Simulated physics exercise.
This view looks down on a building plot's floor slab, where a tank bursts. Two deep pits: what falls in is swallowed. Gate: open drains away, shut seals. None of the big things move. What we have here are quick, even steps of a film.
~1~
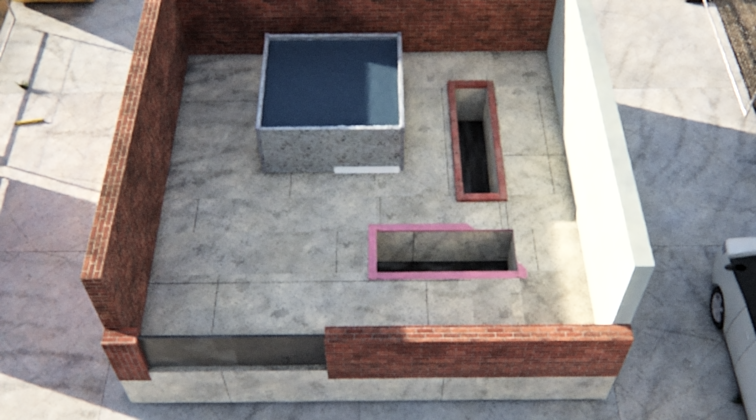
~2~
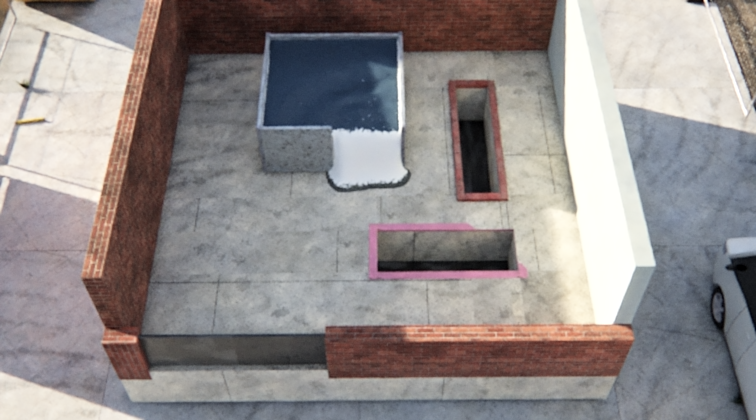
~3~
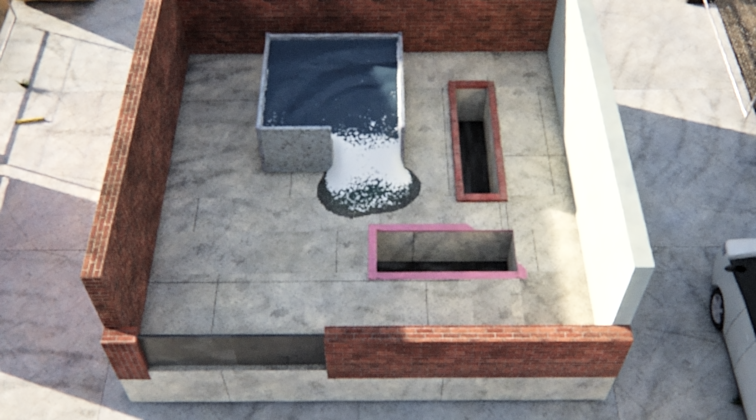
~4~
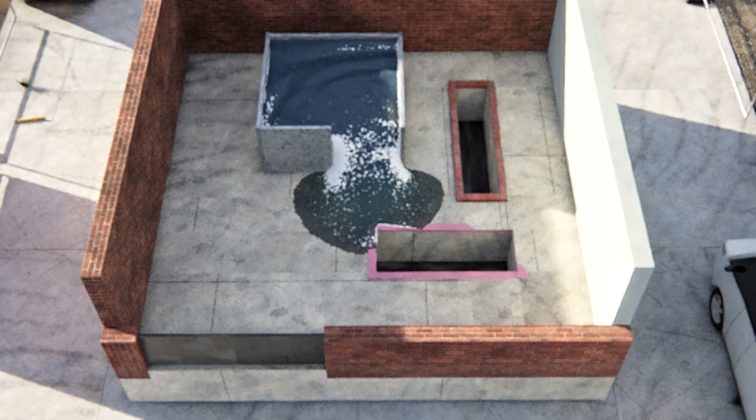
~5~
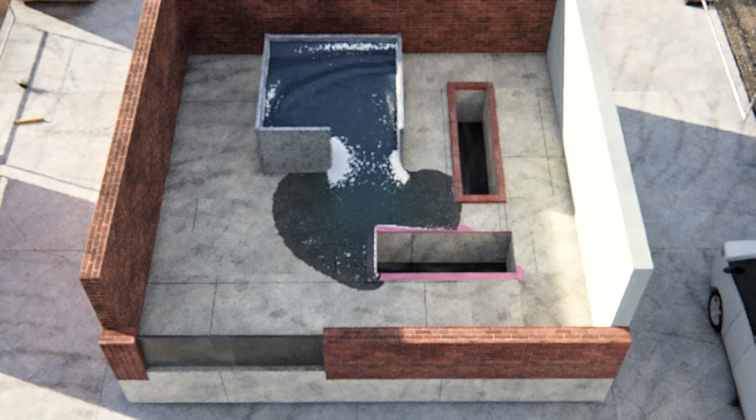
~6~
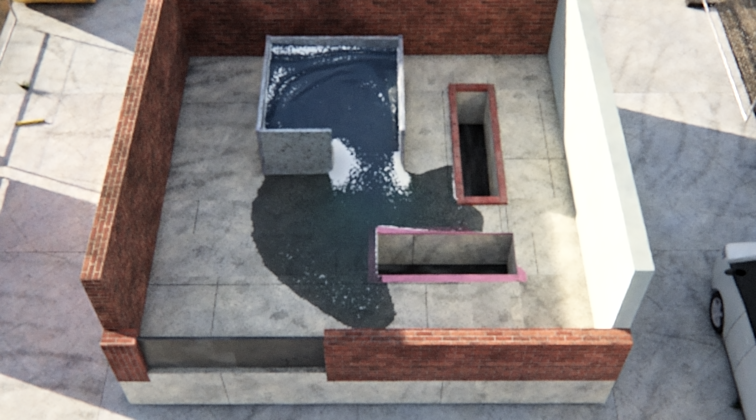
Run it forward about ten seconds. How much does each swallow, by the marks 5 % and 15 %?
The gate ends up with a share that stays below five per cent, the red pit ends up with a share that stays below five per cent, the pink pit ends up with a share topping fifteen per cent.
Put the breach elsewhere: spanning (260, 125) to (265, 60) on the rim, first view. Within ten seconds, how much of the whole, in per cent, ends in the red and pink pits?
Approximately, red takes 8 % and pink takes 25 %.
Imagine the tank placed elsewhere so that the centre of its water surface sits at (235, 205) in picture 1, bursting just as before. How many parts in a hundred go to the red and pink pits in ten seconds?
I'd say the red pit takes 6 % while the pink pit takes 30 %.
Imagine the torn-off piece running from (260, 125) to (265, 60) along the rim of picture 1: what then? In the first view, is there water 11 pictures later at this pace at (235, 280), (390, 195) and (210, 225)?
Note, points one to three: Reached and soaked / unreached / reached and soaked.
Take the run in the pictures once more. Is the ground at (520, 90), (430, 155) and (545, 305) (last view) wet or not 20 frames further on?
Left dry; left dry; drenched.
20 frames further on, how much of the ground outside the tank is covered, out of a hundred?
It works out to about 50 in a hundred.
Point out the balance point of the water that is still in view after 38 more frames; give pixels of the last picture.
About (319, 188) in the last view.
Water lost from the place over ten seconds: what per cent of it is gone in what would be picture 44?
About 80 %.
A moment on, water covers 30 % of the floor; the gate 0 %, the red pit 0 %, the pink pit 12 %.
Next, water covers 35 % of the floor; the gate 0 %, the red pit 0 %, the pink pit 21 %.
Then, water covers 50 % of the floor; the gate 0 %, the red pit 0 %, the pink pit 31 %.
Later, water covers 75 % of the floor; the gate 0 %, the red pit 0 %, the pink pit 43 %.
In the end, water covers 90 % of the floor; the gate 0 %, the red pit 0 %, the pink pit 53 %.
